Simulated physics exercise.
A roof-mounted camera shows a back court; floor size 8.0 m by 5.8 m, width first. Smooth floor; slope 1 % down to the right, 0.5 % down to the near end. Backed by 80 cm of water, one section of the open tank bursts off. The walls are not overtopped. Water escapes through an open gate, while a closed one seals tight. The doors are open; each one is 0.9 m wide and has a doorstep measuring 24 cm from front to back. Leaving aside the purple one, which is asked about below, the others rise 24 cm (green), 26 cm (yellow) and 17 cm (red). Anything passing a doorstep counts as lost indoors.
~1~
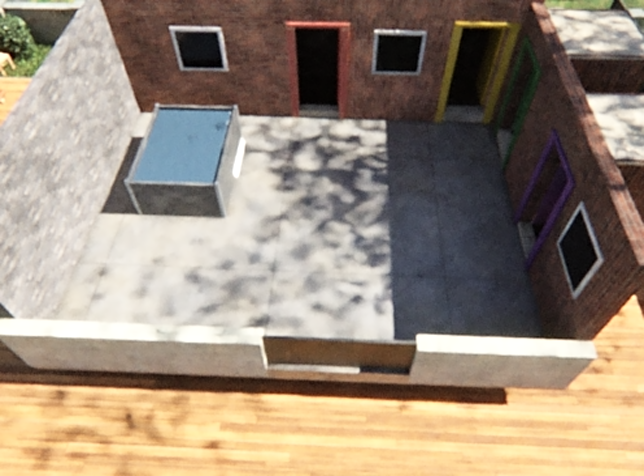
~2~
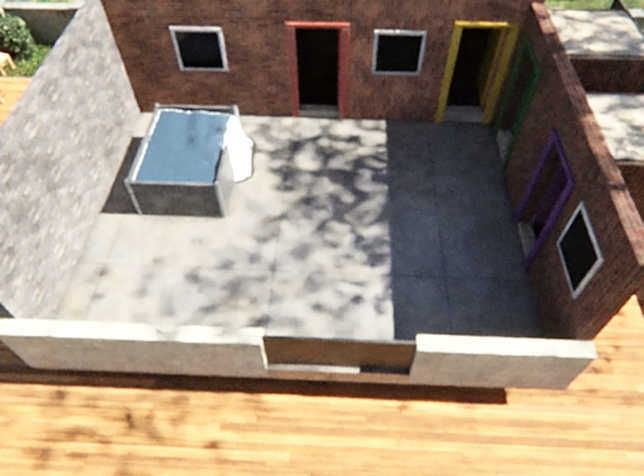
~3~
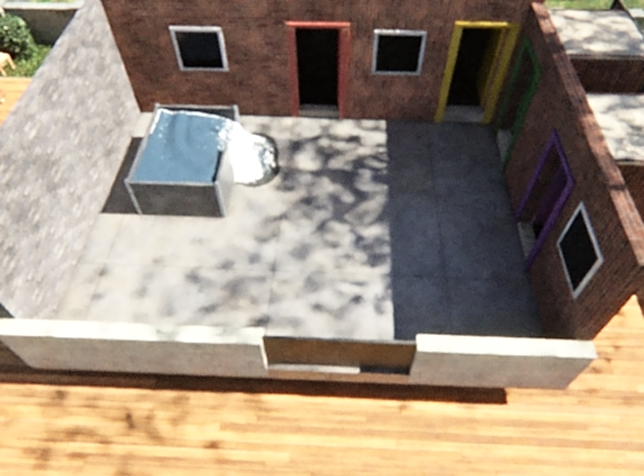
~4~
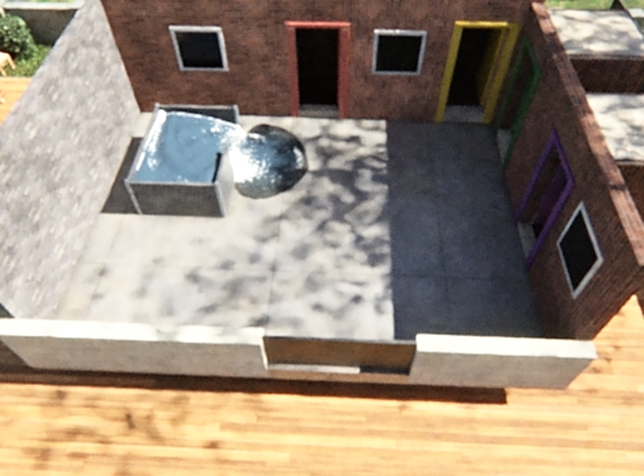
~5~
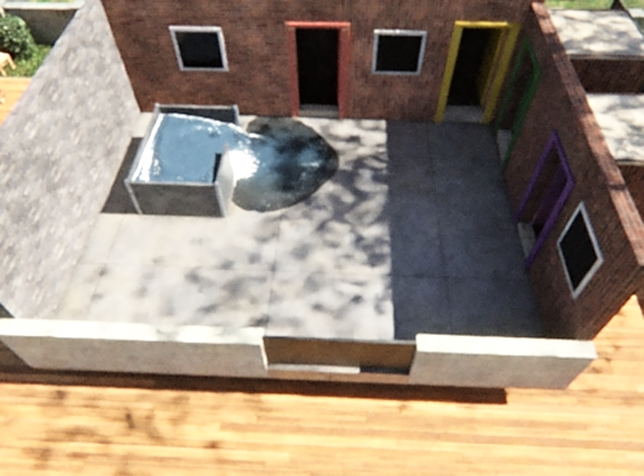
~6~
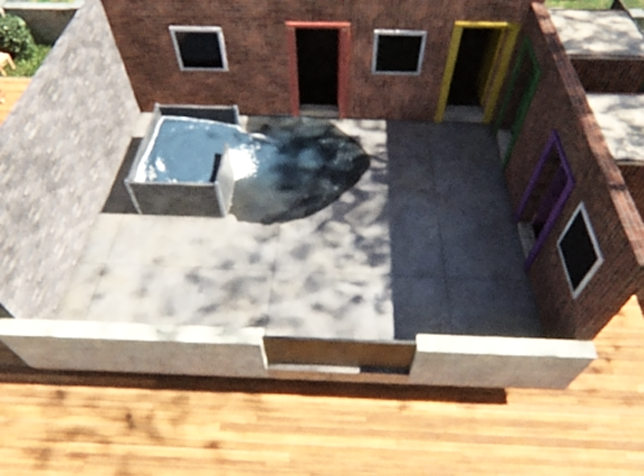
Water bursts from the right side of an open tank in a walled court, then spills onto the grey floor and spreads rightward in a widening, rounded sheet, while the level in the tank drops slightly.
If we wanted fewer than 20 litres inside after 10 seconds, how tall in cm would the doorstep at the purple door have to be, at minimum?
It would need to be around 12 cm tall.
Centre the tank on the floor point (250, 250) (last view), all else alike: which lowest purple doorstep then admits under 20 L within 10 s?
New minimum height: Approx. 21 cm.
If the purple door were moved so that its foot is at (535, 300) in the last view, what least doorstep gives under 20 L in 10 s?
13.5 cm.
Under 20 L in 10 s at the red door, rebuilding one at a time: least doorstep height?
At red, about 18 cm.
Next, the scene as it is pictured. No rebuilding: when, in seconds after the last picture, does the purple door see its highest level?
Around 2.0 s, give or take.
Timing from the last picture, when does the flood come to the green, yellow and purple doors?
The green door at 0.8 seconds, the yellow door at 0.8 seconds, the purple door at 1.4 seconds.
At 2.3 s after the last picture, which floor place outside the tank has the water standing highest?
Look close to (498, 157).
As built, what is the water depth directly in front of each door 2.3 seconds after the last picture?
Depths in cm: Green 34, yellow 16, purple 15, red 15.
Then, 0.7 s after the last picture water covers 35 % of the floor, deepest (42 cm) near (242, 154); it has not reached the purple door.
Then, 2.3 s after the last picture water covers 50 % of the floor, deepest (34 cm) near (498, 157); 15 cm at the purple door, 18 litres in over its 8 cm doorstep.
Then, 9.3 s after the last picture water covers 90 % of the floor, deepest (14 cm) near (524, 365); 9 cm at the purple door, 56 litres in over its 8 cm doorstep.
At the purple door as built, the water peaked near 16 cm, 2.1 s after the last picture.
With a doorstep of 11 cm, 26 litres would have come in within the 10 s; with 13 cm, 14 litres. So under 20 litres takes about 12 cm.
